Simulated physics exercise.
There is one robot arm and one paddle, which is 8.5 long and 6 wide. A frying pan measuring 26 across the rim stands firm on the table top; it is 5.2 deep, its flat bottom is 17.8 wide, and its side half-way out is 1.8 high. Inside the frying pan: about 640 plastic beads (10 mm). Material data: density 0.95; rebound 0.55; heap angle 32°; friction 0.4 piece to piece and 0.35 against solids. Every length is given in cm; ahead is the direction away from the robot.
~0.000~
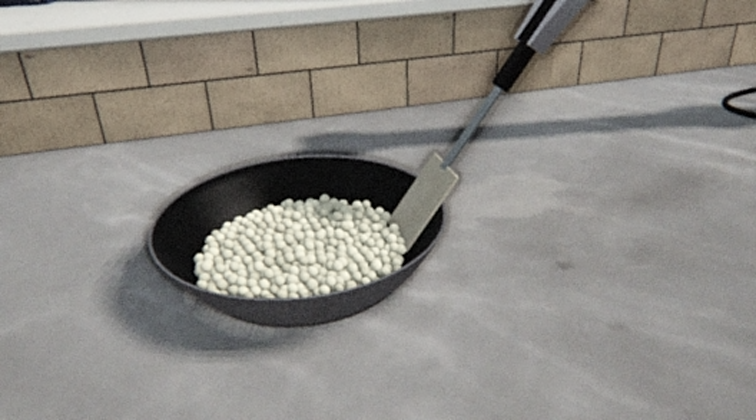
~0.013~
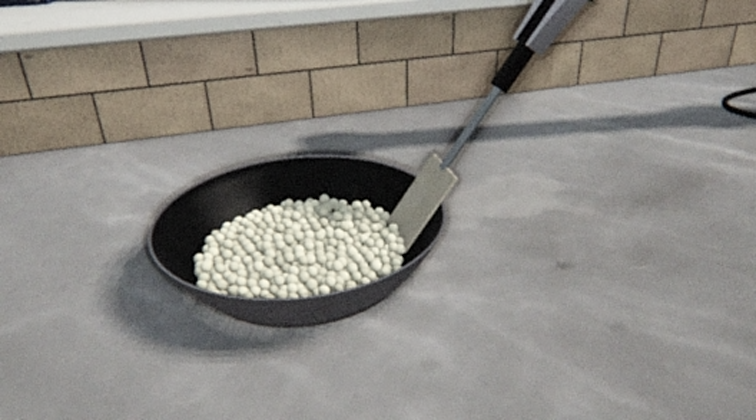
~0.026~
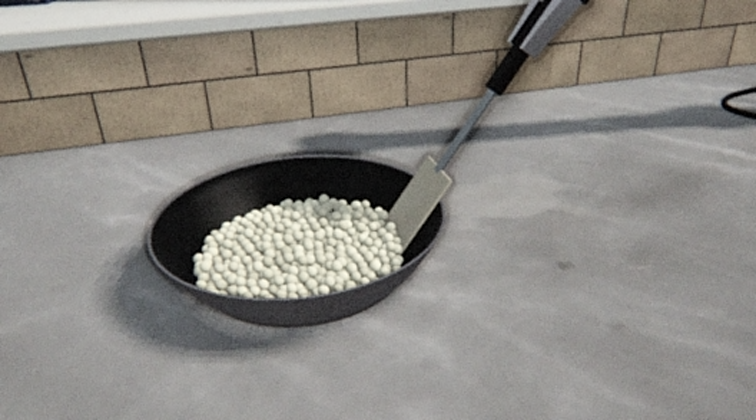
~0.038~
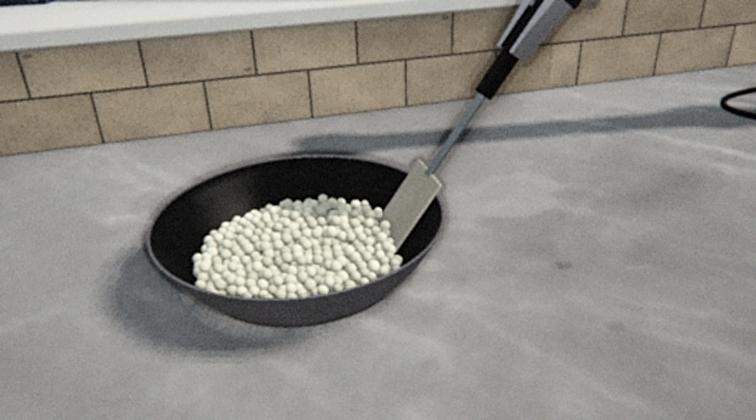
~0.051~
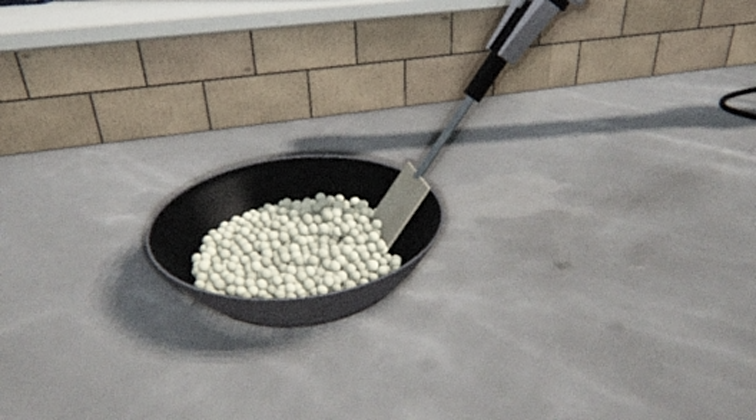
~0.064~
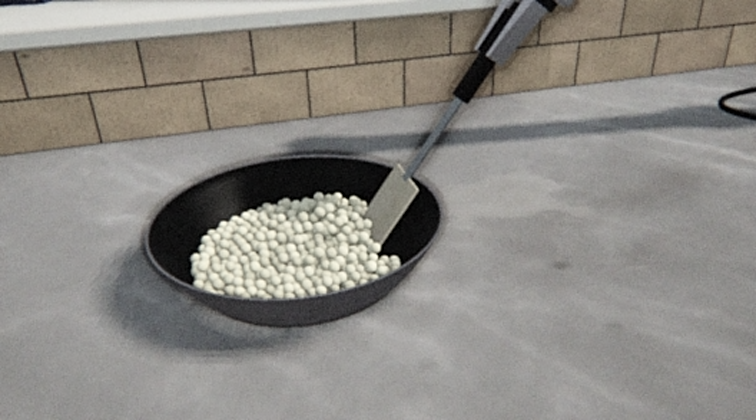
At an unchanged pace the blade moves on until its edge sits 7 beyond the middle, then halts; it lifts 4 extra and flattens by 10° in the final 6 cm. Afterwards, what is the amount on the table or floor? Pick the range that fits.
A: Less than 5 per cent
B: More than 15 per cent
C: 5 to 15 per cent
A, less than 5 per cent.
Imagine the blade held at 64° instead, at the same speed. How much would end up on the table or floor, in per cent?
It would come to roughly 5 percent.
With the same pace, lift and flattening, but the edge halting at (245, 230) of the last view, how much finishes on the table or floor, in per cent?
Around 0 percent.
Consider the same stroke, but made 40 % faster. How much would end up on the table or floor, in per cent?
Roughly 10 per cent, I'd say.
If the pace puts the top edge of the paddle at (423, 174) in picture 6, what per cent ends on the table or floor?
About 0 per cent.
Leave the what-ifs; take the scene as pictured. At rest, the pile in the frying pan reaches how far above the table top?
It reaches roughly 5.5 cm.
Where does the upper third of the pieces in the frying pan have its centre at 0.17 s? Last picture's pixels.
Near (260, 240).
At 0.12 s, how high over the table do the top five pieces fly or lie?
I'd say close to 6 cm on average.
After 0.12 s, sloping 54°, highest piece 7 above the table; 643 in the frying pan.
After 0.17 s, sloping 50°, highest piece 6 above the table; 643 in the frying pan.
After 0.40 s, sloping 44°, highest piece 7 above the table; 626 in the frying pan, 14 on the table or floor, 3 on the blade or in flight.
After 1.45 s, sloping 44°, highest piece 5 above the table; 626 in the frying pan, 17 on the table or floor.
In the end, 626 in the frying pan, 17 on the table or floor. That is 3 % on the table or floor.
